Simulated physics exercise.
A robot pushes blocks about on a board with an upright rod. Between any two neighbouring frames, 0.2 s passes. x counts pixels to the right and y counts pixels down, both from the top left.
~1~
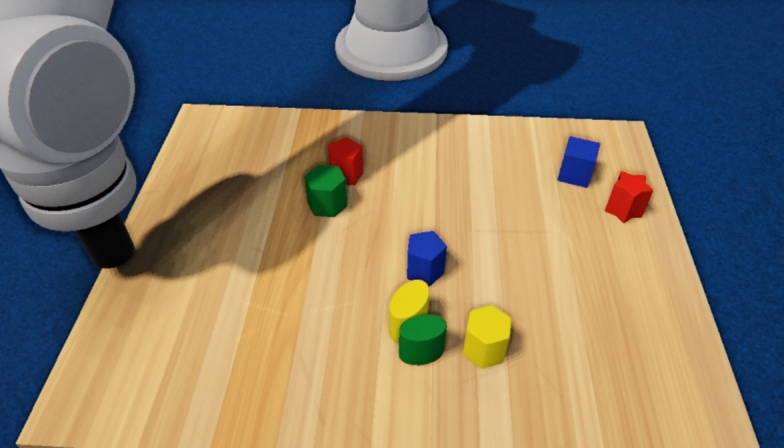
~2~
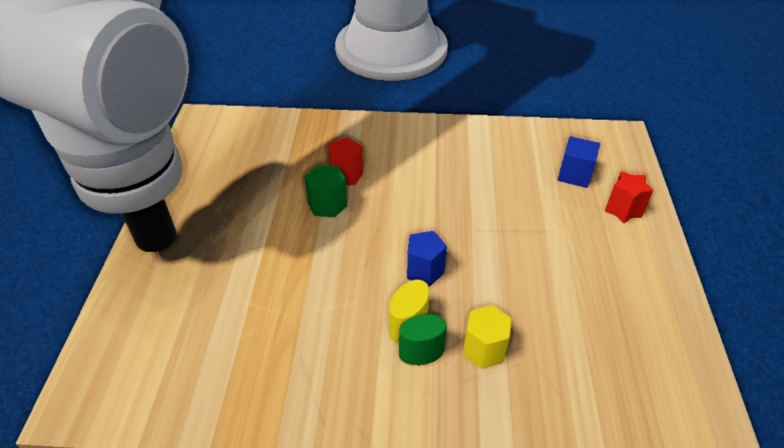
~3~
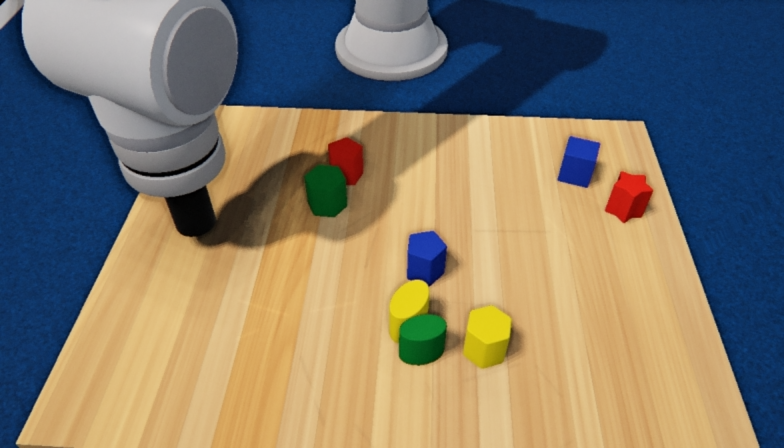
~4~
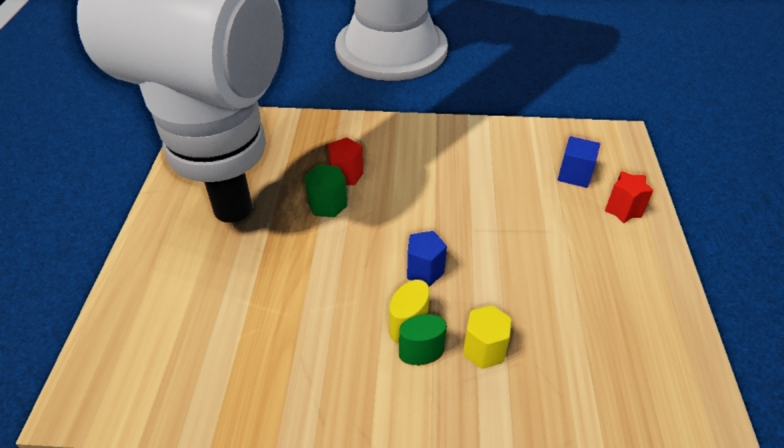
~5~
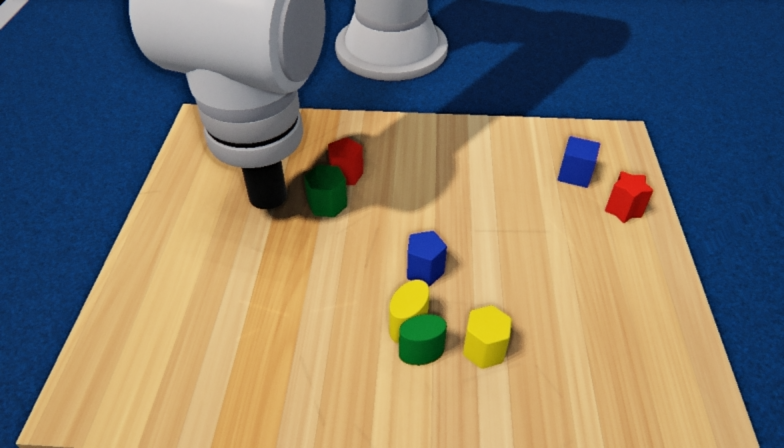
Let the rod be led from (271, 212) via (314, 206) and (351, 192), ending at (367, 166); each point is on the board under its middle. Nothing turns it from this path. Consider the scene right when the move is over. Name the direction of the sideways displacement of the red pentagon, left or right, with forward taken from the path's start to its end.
Pushed left.
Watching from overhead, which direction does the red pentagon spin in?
The sense of turning is anti-clockwise.
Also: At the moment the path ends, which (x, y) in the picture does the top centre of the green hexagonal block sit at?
It will end up at (387, 169).
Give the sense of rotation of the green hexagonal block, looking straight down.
The answer is clockwise.
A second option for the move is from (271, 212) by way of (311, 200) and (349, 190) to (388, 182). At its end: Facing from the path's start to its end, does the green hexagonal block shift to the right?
That would be a yes.
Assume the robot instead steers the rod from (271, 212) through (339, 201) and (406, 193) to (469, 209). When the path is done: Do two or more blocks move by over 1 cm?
Short answer: No.
The first path, step by step. One third of the way, rod at (312, 191); green hexagonal block at (349, 175).
Two thirds of the way, rod at (350, 177); green hexagonal block at (386, 170), turned 40° clockwise; red pentagon at (346, 143), turned 15° anticlockwise.
At the end, rod at (367, 151); green hexagonal block at (387, 169), turned 45° clockwise; red pentagon at (348, 123), turned 50° anticlockwise.
